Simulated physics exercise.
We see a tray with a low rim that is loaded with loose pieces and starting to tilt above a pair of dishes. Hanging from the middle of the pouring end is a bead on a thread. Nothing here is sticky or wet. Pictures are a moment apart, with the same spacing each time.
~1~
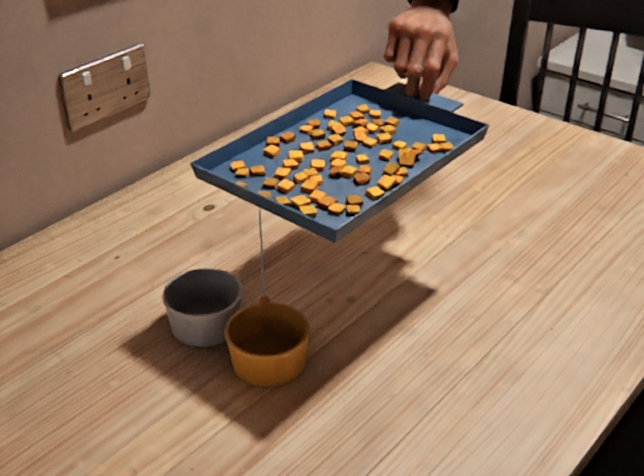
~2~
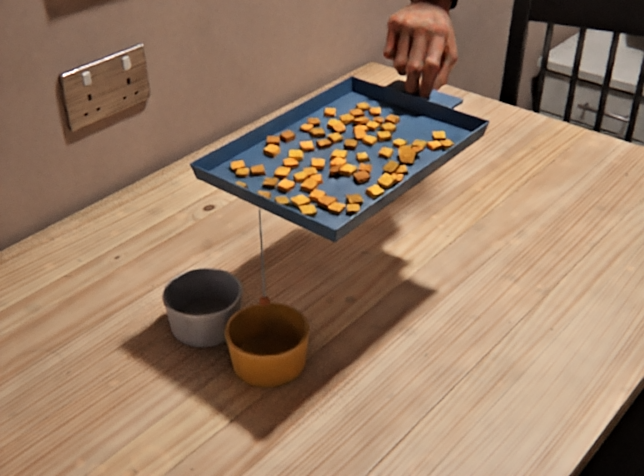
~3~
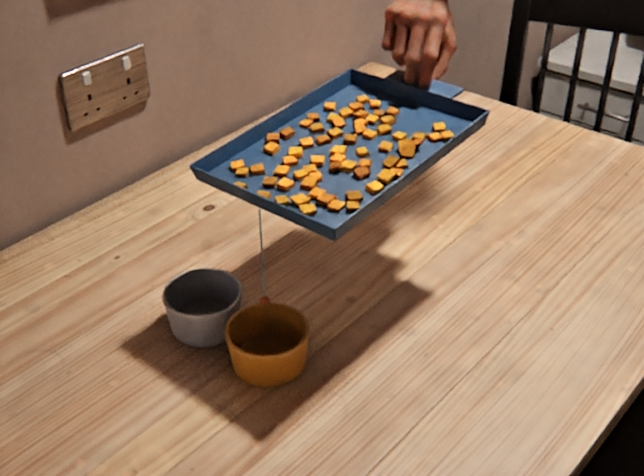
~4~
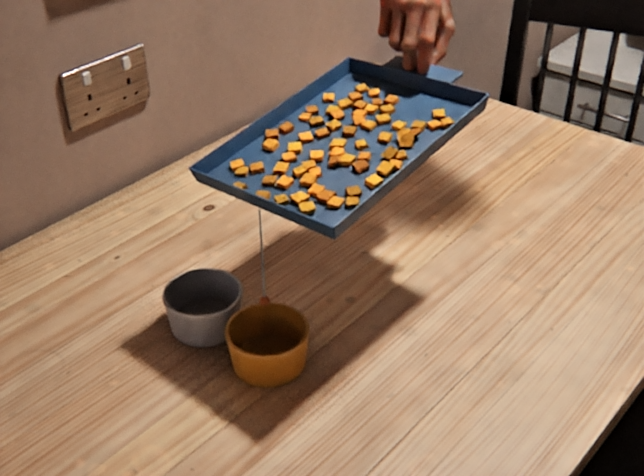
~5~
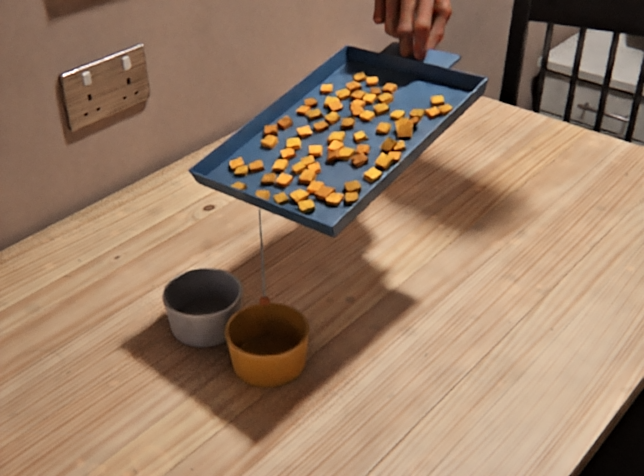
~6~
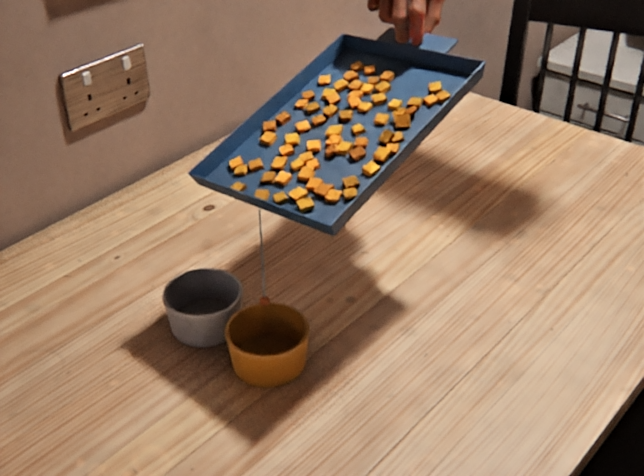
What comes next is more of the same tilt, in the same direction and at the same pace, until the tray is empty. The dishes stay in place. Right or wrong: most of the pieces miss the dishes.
Wrong.
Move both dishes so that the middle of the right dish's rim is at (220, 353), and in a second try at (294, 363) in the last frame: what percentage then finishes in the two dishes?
First position: Some 30 %; second position: Some 30 %.
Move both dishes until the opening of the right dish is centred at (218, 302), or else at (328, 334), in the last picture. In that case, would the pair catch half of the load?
Past half, then shy of half.
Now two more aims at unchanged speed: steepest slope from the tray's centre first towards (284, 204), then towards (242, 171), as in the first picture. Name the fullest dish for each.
Okay, first try the right-side one, second try the left-side one.
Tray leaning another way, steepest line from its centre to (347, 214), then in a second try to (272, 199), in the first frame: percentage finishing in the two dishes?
10 per cent, then 40 per cent.
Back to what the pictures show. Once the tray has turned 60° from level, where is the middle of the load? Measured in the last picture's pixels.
Look about (252, 151) in the last picture.
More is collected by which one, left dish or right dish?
In the end, the left-side dish gets more.
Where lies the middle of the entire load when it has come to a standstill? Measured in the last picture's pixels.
Roughly pixel (200, 325).
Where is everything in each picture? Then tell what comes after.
In the first frame, corners of the pouring end at (195, 163) and (335, 226), level; middle of the load at (339, 156), small crackers; left dish at (176, 324); right dish at (240, 363); bead on its thread at (265, 301).
In the second frame, corners of the pouring end at (195, 163) and (335, 226), level; middle of the load at (339, 155).
In the third frame, corners of the pouring end at (195, 165) and (334, 225), tipped barely, lowest at the left corner; middle of the load at (339, 151).
In the fourth frame, corners of the pouring end at (194, 167) and (333, 224), tipped a little, lowest at the left corner; middle of the load at (338, 144).
In the fifth frame, corners of the pouring end at (193, 169) and (331, 222), tipped a little, lowest at the left corner; middle of the load at (336, 137).
In the sixth frame, corners of the pouring end at (193, 171) and (329, 221), tipped clearly, lowest at the left corner; middle of the load at (335, 131); left dish at (176, 324); right dish at (240, 363).
Soon after the last picture, tray tipped steeply; all on the tray.
A little later, tray tipped right over; about half on the tray; about a quarter in the left dish; a stray few outside both; about a quarter in the air.
Later still, tray tipped past a quarter turn; a stray few in the right dish; about two thirds in the left dish; about a quarter outside both.
At rest, tray tipped past a quarter turn; a stray few in the right dish; about two thirds in the left dish; about a quarter outside both.
